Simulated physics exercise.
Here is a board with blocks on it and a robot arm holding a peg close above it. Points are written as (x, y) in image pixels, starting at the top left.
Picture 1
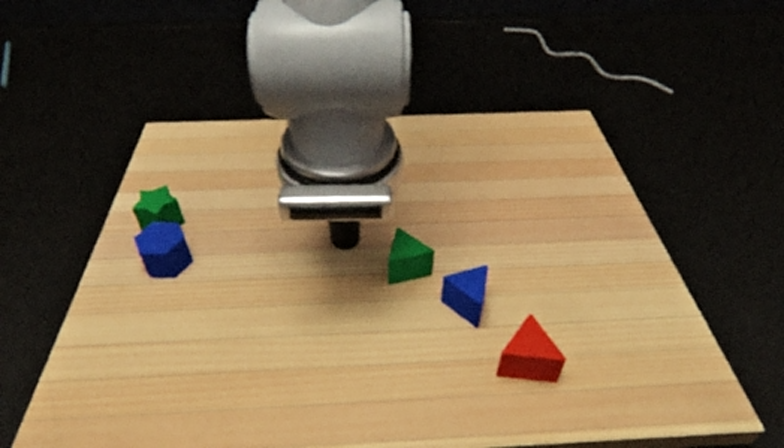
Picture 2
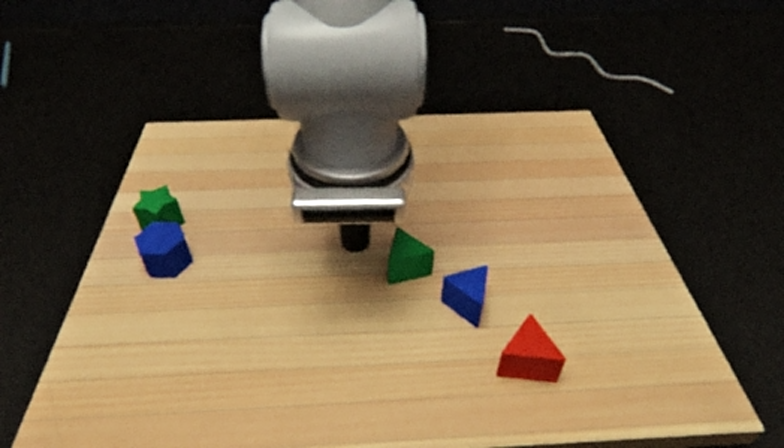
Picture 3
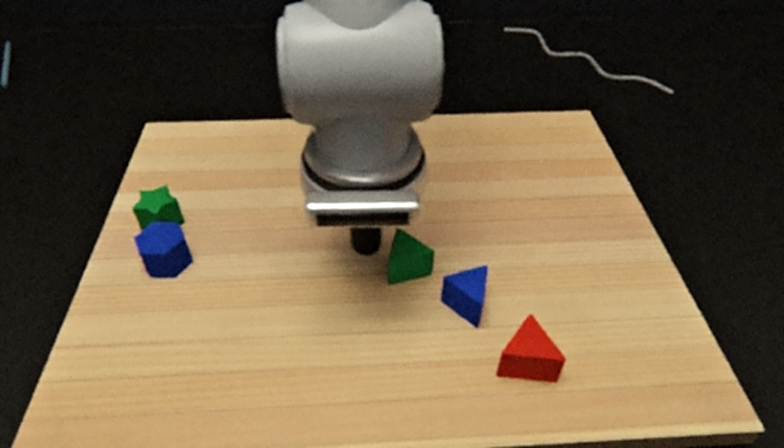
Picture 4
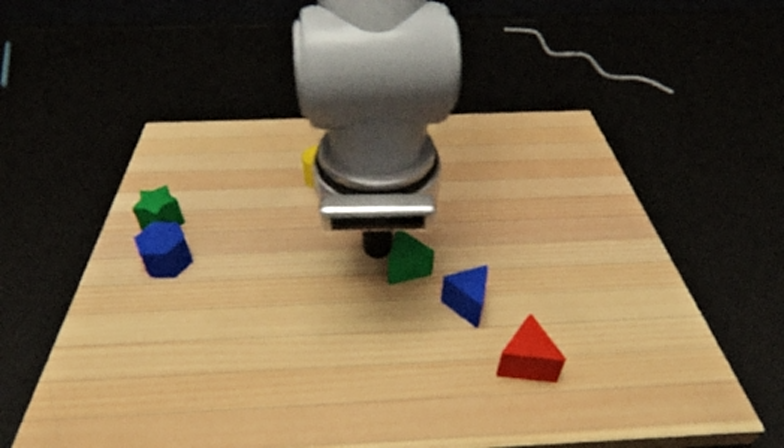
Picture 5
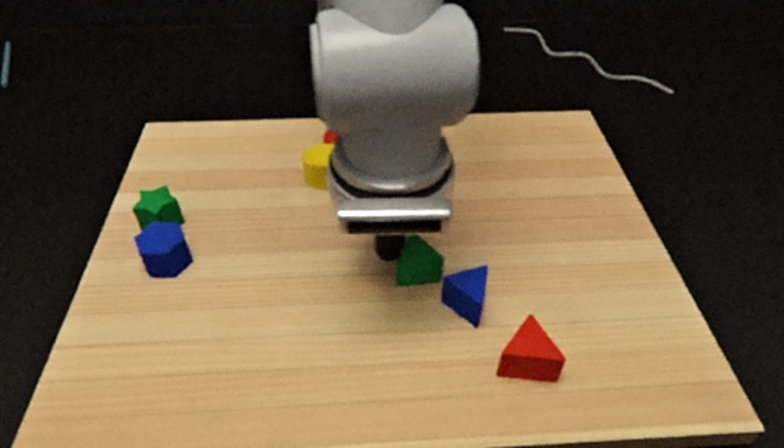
A robot arm moves right over a wooden board and nudges the green triangular block.
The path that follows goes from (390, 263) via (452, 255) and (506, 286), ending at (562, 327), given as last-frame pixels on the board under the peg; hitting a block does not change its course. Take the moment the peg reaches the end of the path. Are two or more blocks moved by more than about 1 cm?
No - that is not the case.
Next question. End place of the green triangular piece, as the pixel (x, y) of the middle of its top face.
The top centre is at (460, 258).
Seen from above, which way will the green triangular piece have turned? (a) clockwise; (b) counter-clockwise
The answer is a.
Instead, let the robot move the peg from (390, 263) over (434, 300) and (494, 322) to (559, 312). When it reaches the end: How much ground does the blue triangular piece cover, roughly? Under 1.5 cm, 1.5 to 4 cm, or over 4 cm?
Verdict: More than 4 cm.
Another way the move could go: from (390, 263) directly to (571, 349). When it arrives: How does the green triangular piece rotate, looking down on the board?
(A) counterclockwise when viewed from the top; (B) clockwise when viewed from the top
A
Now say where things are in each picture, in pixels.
Tip of the peg at (346, 241), middles of tops, green triangular piece at (407, 245), blue triangular piece at (471, 281), in the first frame.
Peg at (356, 243), nothing pushed, in the second frame.
Peg at (366, 246), nothing pushed, in the third frame.
Peg at (378, 249), nothing pushed, in the fourth frame.
Peg at (390, 252), green triangular piece at (418, 249), blue triangular piece at (471, 281), in the fifth frame.
What follows on the original path. One third of the way, peg at (454, 244); green triangular piece at (452, 253), turned 75° clockwise.
Two thirds of the way, peg at (510, 276); green triangular piece at (460, 258), turned 110° clockwise.
At the end, peg at (566, 317); green triangular piece at (460, 258), turned 110° clockwise; blue triangular piece unmoved.
